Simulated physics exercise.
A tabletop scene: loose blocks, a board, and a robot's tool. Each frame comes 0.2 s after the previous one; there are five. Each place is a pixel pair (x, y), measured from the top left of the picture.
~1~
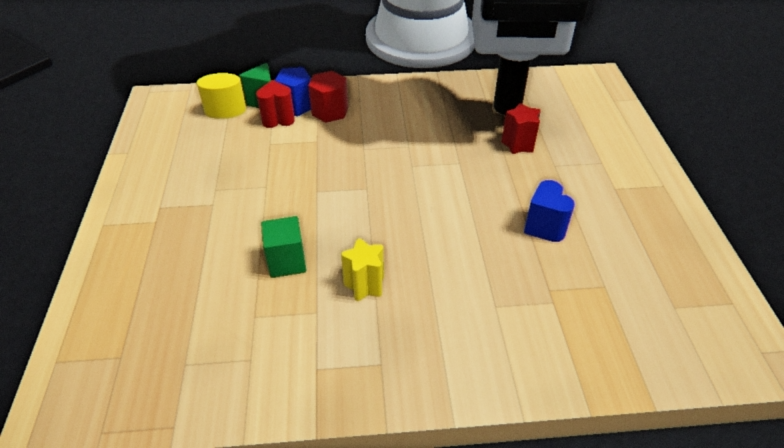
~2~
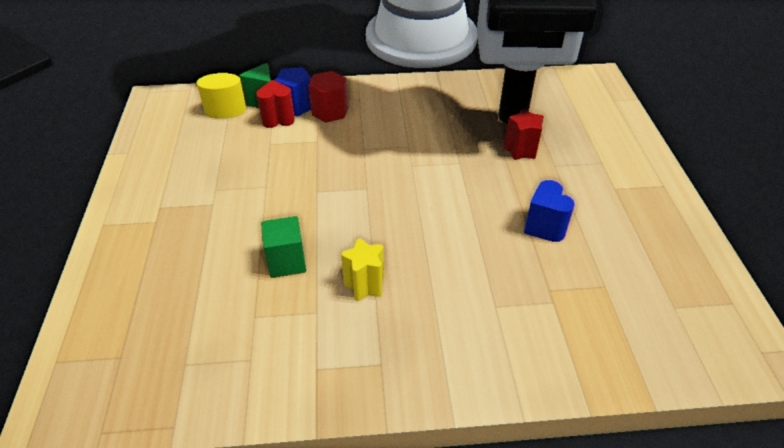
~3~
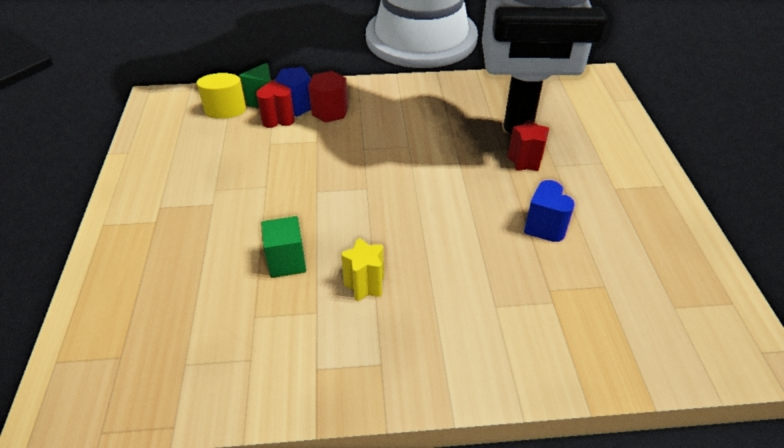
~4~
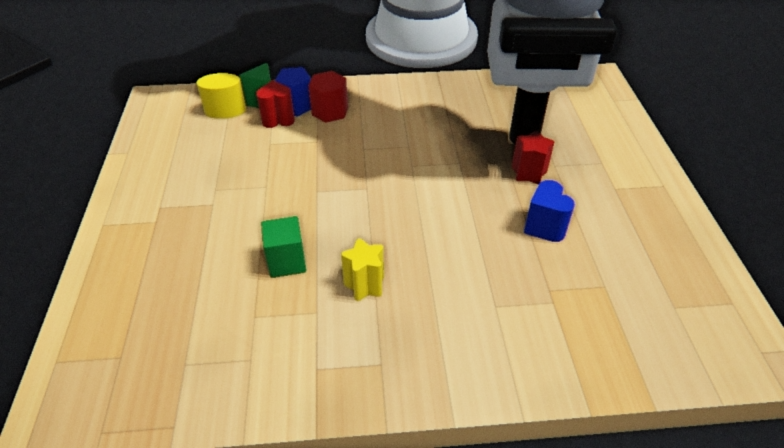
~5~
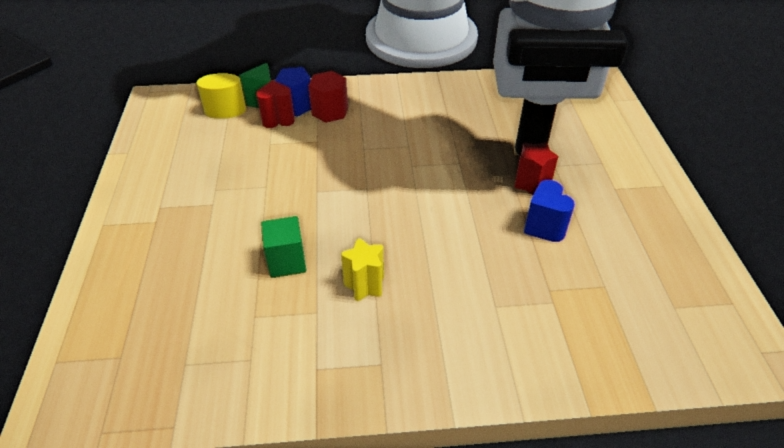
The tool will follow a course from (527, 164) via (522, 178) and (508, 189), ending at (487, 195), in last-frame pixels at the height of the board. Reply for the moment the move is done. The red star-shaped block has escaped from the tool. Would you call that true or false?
True.
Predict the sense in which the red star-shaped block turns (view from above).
The block spins anticlockwise.
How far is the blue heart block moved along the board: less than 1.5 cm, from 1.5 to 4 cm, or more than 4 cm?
Travels under 1.5 cm.
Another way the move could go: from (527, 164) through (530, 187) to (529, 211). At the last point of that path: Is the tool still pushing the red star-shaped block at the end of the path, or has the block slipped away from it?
My answer is that the red star-shaped block is still ahead.
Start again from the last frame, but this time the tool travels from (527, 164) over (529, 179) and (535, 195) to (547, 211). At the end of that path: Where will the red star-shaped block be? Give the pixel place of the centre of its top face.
It sits at (546, 200).
The first path, step by step. Halfway along, tool at (519, 172); red star-shaped block at (537, 172), turned 15° anticlockwise; blue heart block at (555, 202).
At the end, tool at (489, 183); red star-shaped block at (534, 176), turned 35° anticlockwise; blue heart block at (556, 204).
